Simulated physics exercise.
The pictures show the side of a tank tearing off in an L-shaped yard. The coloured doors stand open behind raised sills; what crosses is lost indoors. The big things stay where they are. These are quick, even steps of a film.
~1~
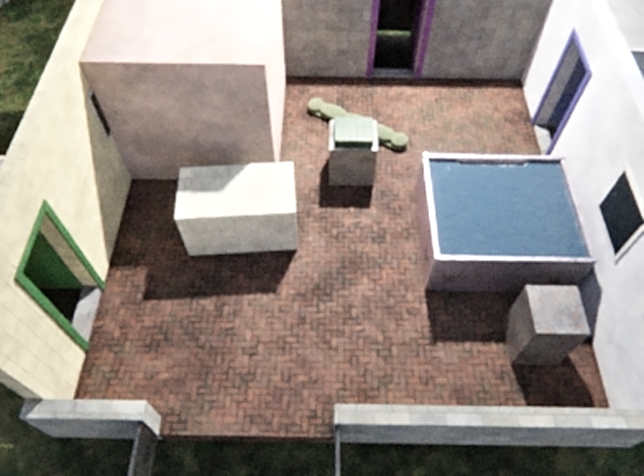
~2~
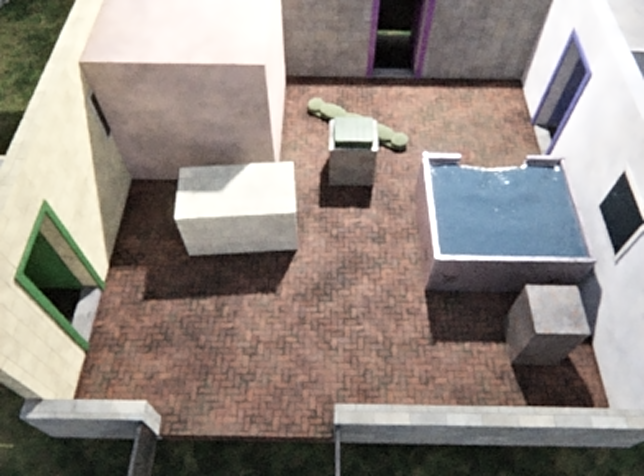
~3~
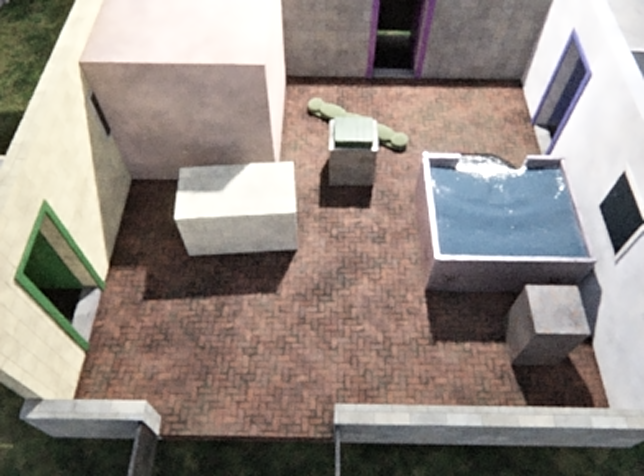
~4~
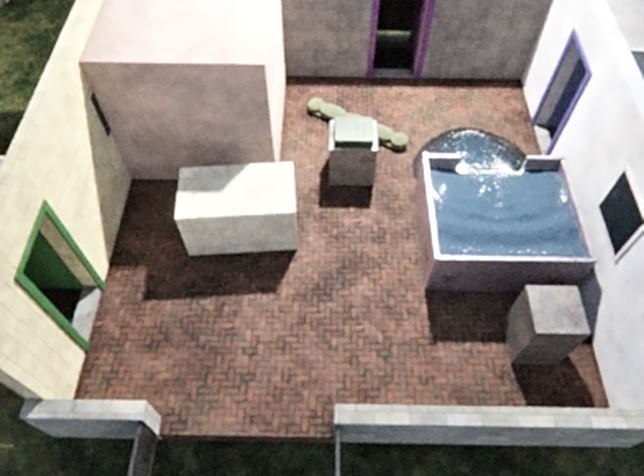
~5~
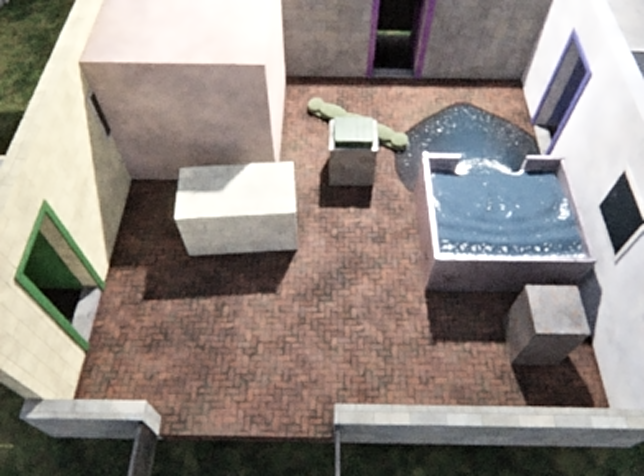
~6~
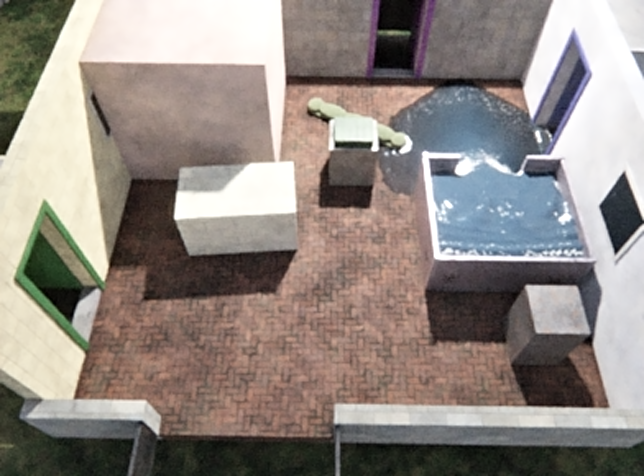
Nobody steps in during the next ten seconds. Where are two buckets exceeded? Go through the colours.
The purple door lets in a lot; the green door admits no more than that; the blue door lets in a lot.
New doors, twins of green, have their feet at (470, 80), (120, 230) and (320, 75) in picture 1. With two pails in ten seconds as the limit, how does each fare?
As listed: Lets more in, keeps below it, goes over.
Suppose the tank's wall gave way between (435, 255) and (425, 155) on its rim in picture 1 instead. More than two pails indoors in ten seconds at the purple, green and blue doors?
In short: Purple holds, green is over, blue lets more in.
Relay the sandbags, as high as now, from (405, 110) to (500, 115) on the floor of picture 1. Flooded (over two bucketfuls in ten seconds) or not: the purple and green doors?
Then: The purple one floods; the green one takes less.
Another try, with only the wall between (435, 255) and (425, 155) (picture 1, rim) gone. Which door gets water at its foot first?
That is the green one.
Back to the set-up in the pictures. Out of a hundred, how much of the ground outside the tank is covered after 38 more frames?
Near 60 in a hundred.
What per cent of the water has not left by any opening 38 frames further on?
Close to 80 %.
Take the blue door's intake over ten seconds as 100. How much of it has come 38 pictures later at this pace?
Some 70 per cent.
A moment on, water covers 25 % of the floor; the purple door over two buckets in, the green door not reached, the blue door over two buckets in.
Next, water covers 30 % of the floor; the purple door far over two buckets in, the green door not reached, the blue door far over two buckets in.
Then, water covers 35 % of the floor; the purple door far over two buckets in, the green door not reached, the blue door far over two buckets in.
Later, water covers 60 % of the floor; the purple door far over two buckets in, the green door not reached, the blue door far over two buckets in.
In the end, water covers 75 % of the floor; the purple door far over two buckets in, the green door wet at the sill, nothing in, the blue door far over two buckets in.
